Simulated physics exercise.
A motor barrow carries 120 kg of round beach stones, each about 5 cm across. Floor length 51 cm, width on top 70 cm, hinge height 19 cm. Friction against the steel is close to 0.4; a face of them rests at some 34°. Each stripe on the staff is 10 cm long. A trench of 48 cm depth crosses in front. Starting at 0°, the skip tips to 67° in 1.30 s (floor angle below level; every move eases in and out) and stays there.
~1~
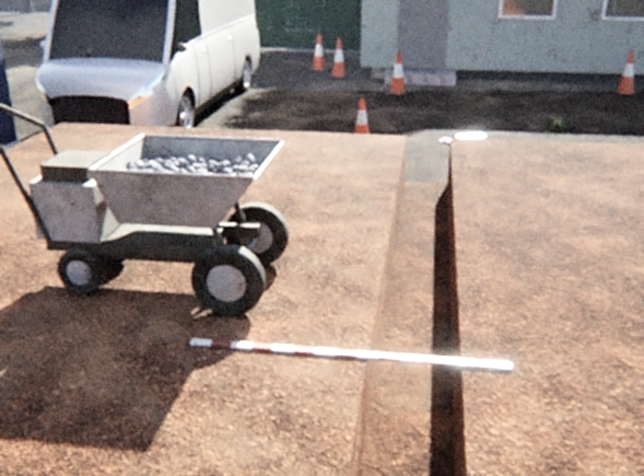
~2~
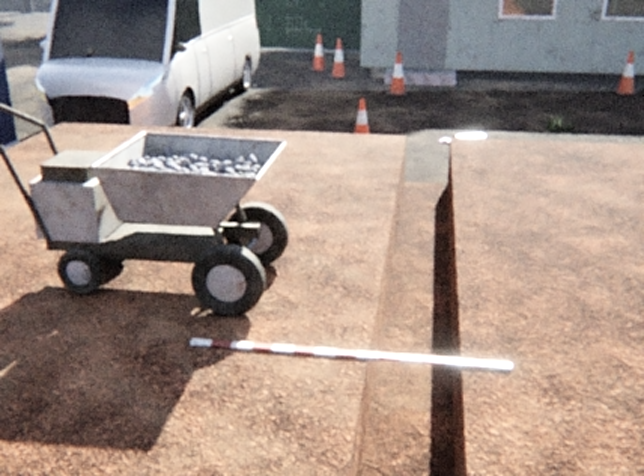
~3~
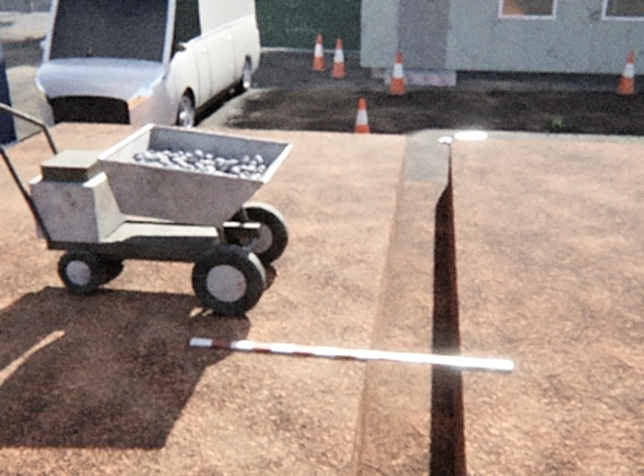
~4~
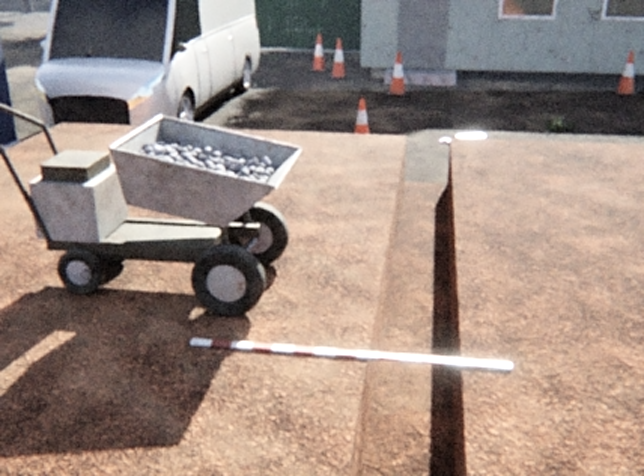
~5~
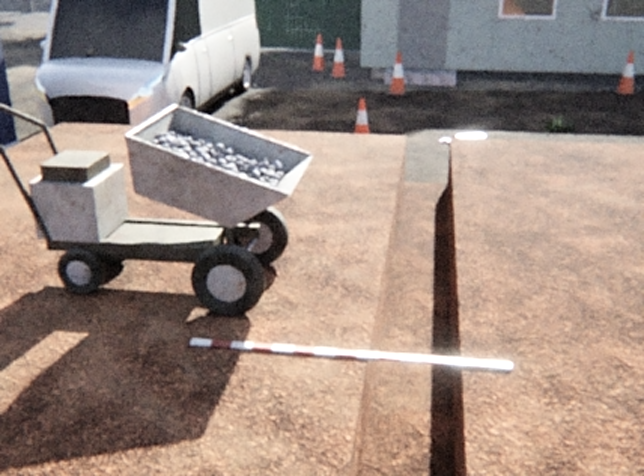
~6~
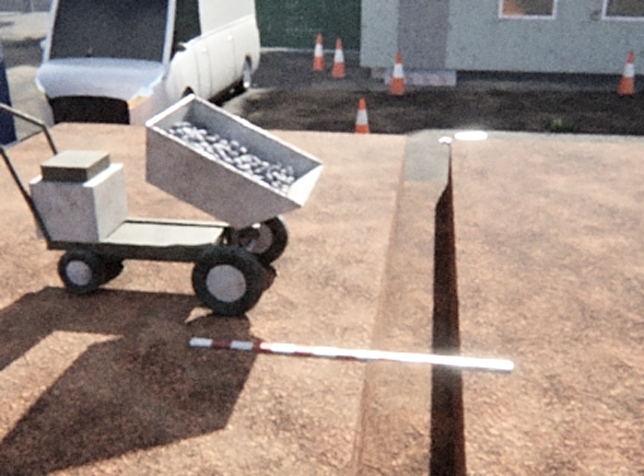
The grey skip of stones on a motor barrow tilts steadily down toward the right.
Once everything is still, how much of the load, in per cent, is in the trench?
Some 94 per cent of it.
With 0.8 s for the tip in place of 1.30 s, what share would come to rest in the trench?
Then about 95 per cent.
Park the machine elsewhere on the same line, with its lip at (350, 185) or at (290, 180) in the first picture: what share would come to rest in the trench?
First some 40, then 100 per cent.
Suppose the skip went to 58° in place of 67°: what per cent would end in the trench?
In that case some 60 per cent.
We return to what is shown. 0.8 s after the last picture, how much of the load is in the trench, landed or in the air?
Some 30 per cent.
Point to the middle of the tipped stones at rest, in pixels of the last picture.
Their middle is at about (417, 365).
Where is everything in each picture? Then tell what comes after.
The skip is at 0°, its lip at (254, 178); the top of the load is at (203, 166), in the first frame.
Lip at (257, 179), floor tilted 1°, highest stones at (190, 163), in the second frame.
The skip is at 5°, its lip at (264, 182); the top of the load is at (170, 157), in the third frame.
Lip at (275, 187), floor tilted 11°, highest stones at (168, 149), in the fourth frame.
Lip at (288, 195), floor tilted 18°, highest stones at (175, 139), in the fifth frame.
Lip at (302, 206), floor tilted 26°, highest stones at (190, 131), in the sixth frame.
Then, 0.4 s after the last picture the floor is at 57°, 100 % in the skip; the foremost stones are at (338, 236).
Then, 0.8 s after the last picture the floor is at 67°, 59 % in the skip, 12 % short of the trench, 29 % in the trench; the foremost stones are at (439, 376).
Then, 1.2 s after the last picture the floor is at 67°, 25 % in the skip, 10 % short of the trench, 64 % in the trench; the foremost stones are at (450, 366).
Then, 3.2 s after the last picture the floor is at 67°, 0 % in the skip, 6 % short of the trench, 94 % in the trench; the foremost stones are at (450, 360).
